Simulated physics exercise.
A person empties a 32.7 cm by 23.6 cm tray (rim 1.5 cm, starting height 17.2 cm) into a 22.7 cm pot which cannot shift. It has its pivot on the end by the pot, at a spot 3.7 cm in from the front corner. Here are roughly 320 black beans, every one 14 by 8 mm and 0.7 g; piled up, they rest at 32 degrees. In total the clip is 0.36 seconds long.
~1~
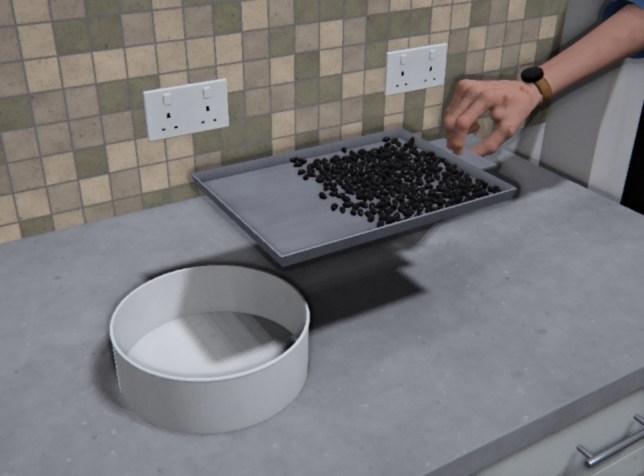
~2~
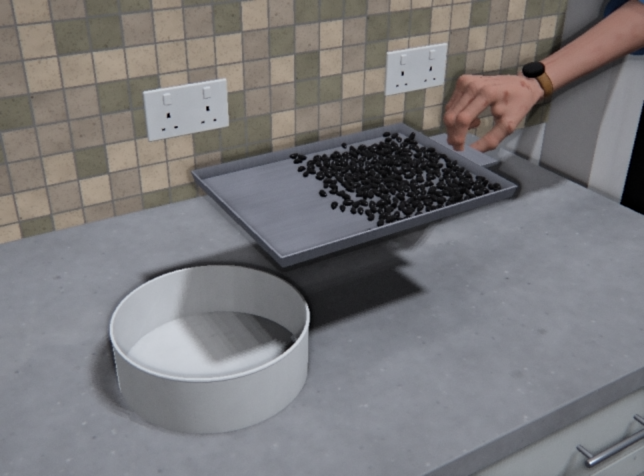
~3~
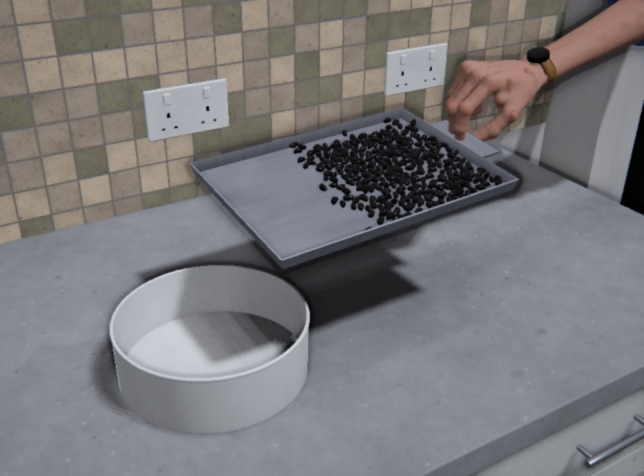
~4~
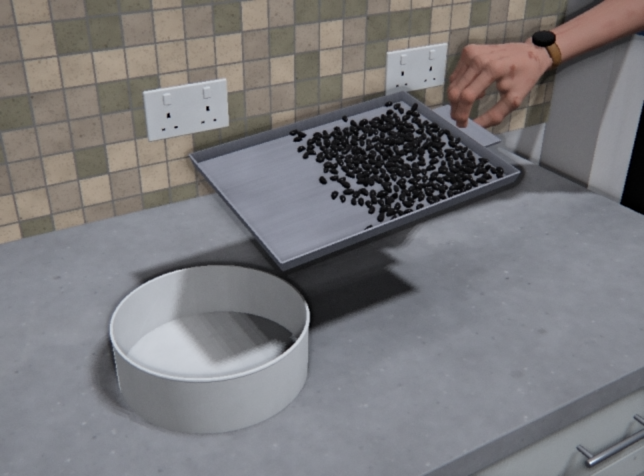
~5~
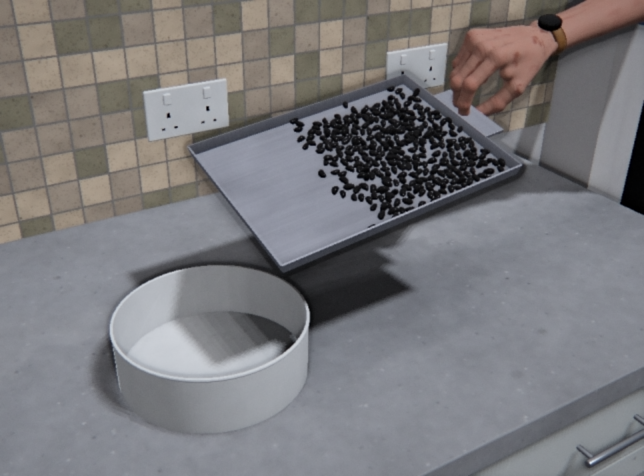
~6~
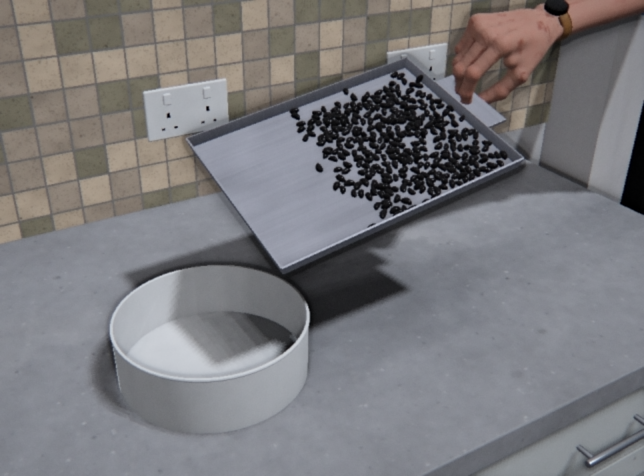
A hand wearing a dark watch raised the right end of a grey tray of black beans, tilting it steadily toward a round white pot on the counter, while the beans stayed bunched toward the raised end.
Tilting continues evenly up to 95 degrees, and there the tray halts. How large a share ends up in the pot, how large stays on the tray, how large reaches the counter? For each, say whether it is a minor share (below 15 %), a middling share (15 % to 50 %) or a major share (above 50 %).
Pot: A medium portion; tray: Scant; counter: Above half.
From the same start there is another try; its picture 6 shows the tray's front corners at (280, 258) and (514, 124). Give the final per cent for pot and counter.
Per cent by place - pot 95, counter 5.
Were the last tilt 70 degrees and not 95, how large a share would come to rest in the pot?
Result: Close to 15 %.
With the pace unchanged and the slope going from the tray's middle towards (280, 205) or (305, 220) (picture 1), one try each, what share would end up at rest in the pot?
Approximately 65 percent, then 90 percent.
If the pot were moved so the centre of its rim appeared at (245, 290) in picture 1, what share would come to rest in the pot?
The share would be some 0 per cent.
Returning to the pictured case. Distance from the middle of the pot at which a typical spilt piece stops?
That comes to near 18 cm.
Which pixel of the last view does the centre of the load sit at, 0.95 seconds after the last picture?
Approximately (313, 397) in the last picture.
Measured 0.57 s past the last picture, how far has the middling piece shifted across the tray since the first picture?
Displacement on the tray: Roughly 14 cm.
Then, 0.57 s after the last picture, tilt 55 degrees; the tray holds 90 %, the pot 0 %.
Then, 0.95 s after the last picture, tilt 79 degrees; the tray holds 30 %, the pot 10 %.
Then, 1.41 s after the last picture, tilt 95 degrees; the tray holds 0 %, the pot 25 %.
In the end, pot 30 %, tray 0 %, counter 70 %.
